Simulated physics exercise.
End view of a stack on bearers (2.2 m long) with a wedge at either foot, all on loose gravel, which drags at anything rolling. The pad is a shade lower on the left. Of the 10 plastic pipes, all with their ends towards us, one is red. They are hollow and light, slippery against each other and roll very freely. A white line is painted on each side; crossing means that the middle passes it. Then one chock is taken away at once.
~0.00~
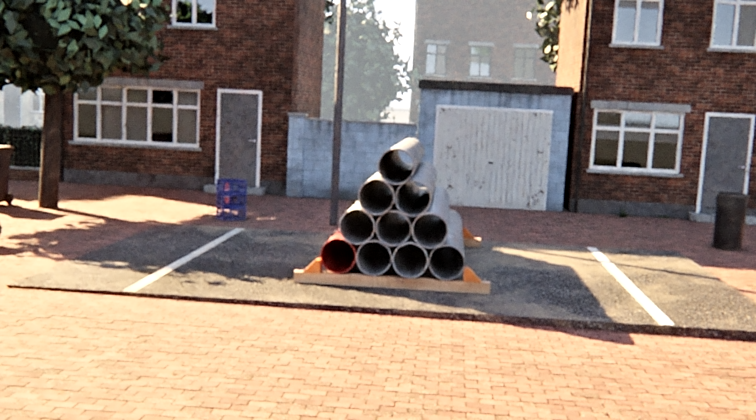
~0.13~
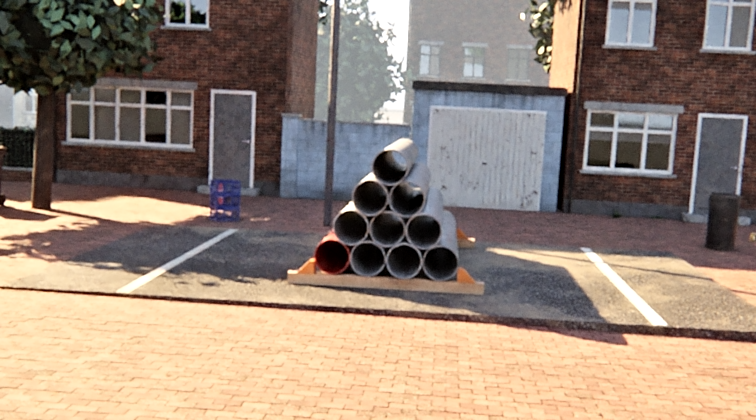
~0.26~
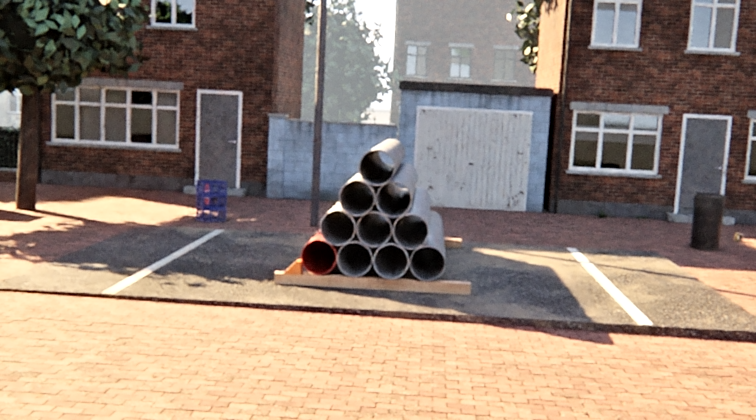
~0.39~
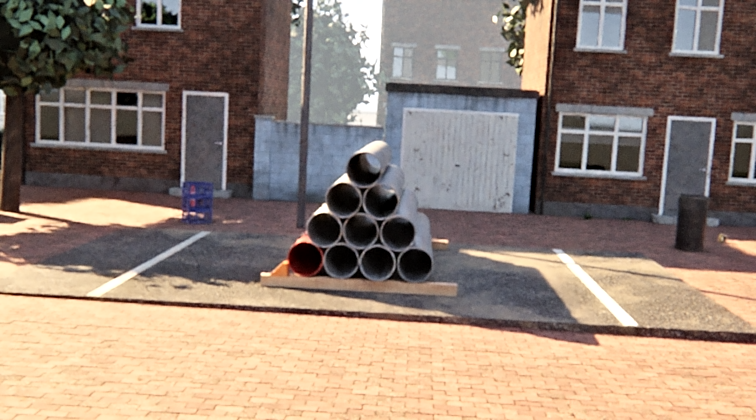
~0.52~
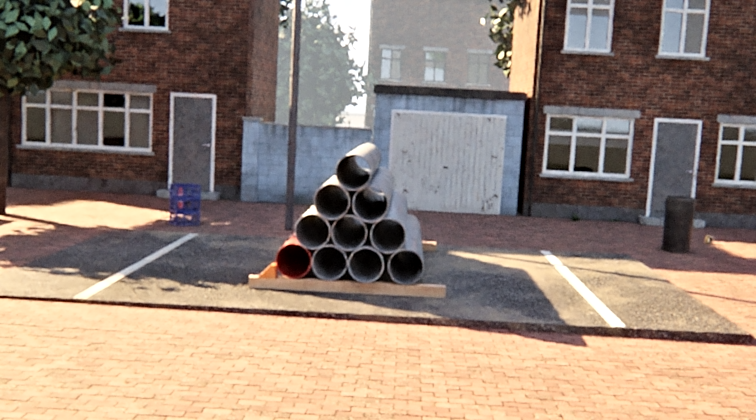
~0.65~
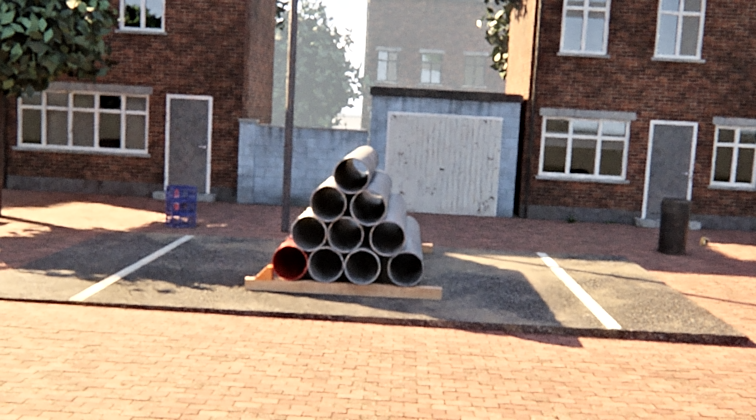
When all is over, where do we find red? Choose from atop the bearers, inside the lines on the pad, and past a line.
The red one finishes atop the bearers.
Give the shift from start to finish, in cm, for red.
Moved: Red 0.
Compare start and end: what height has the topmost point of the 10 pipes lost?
Roughly 70 cm.
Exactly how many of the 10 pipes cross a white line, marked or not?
1 of them.
After 1.0 s, red is on the bearers, 50 cm from the bearers' left end; 0 of 10 have crossed.
At rest (8.3 s), red is on the bearers, 50 cm from the bearers' left end; 1 of 10 has crossed.
